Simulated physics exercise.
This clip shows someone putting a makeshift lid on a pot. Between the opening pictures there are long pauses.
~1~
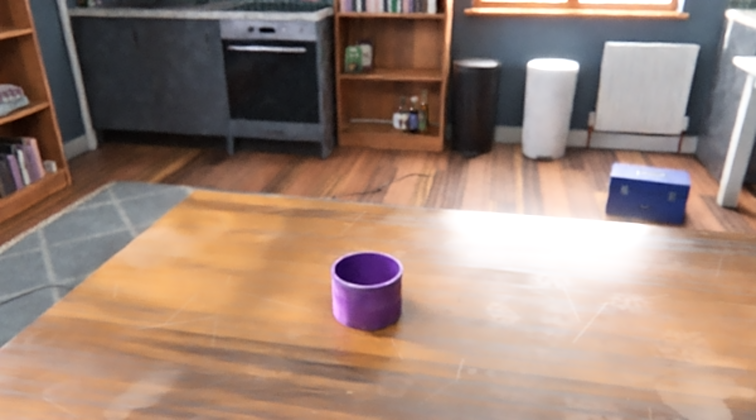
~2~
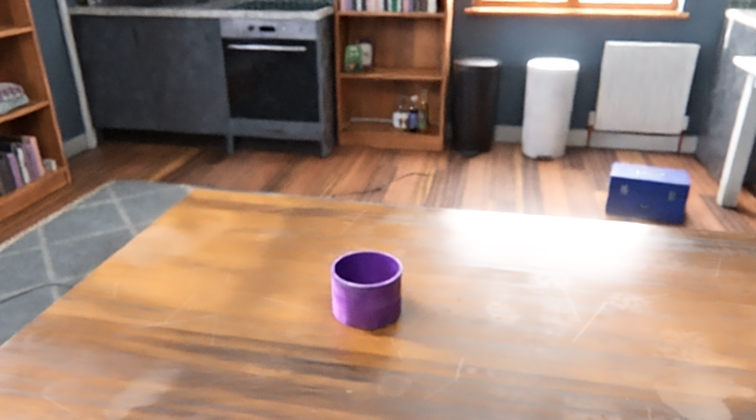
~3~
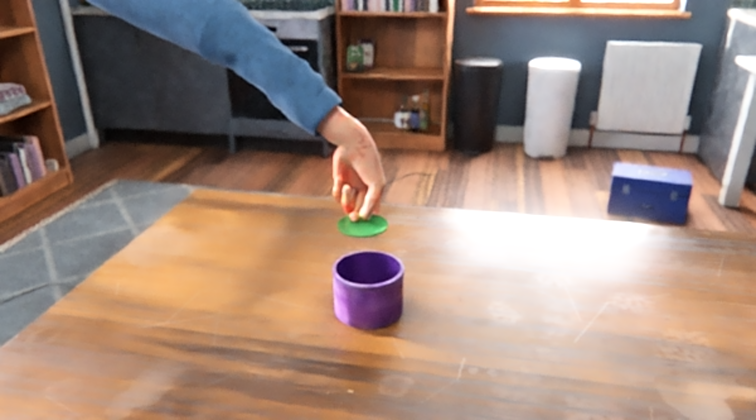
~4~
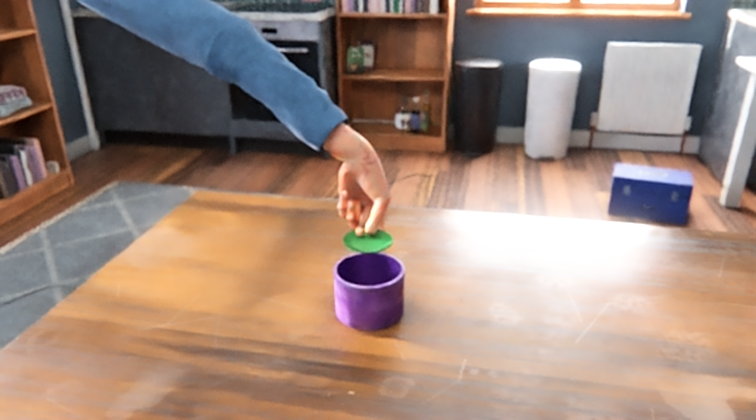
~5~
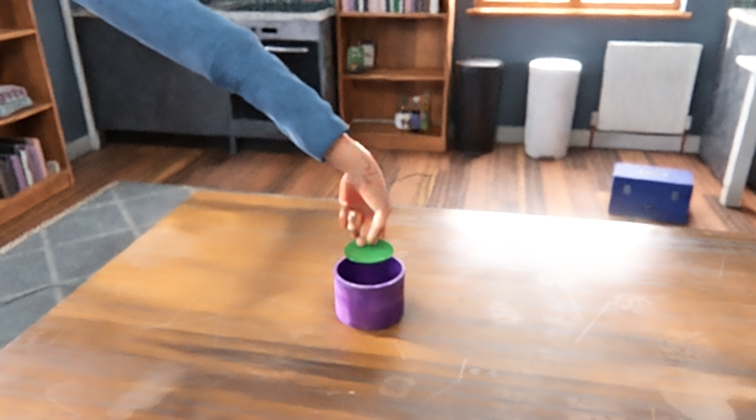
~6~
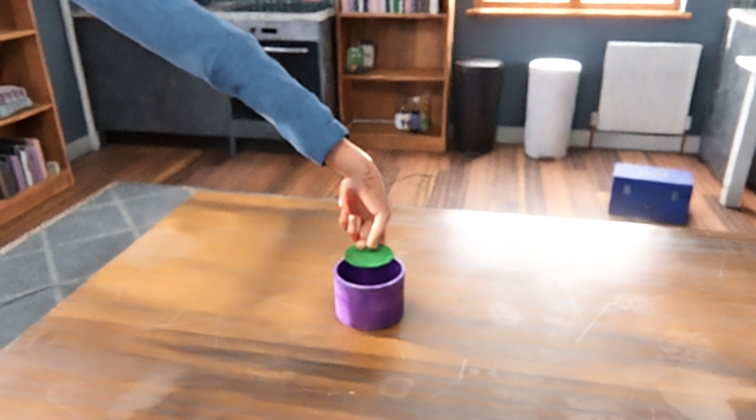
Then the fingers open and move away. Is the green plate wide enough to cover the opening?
Let go and you'll see the green plate go down into it.
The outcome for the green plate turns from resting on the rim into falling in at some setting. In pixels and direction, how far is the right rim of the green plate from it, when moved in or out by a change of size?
Around 8 pixels to the right.
Then, 0.16 s after the last picture, green plate falling near (370, 295).
At rest, the green plate falls in, near (370, 304).
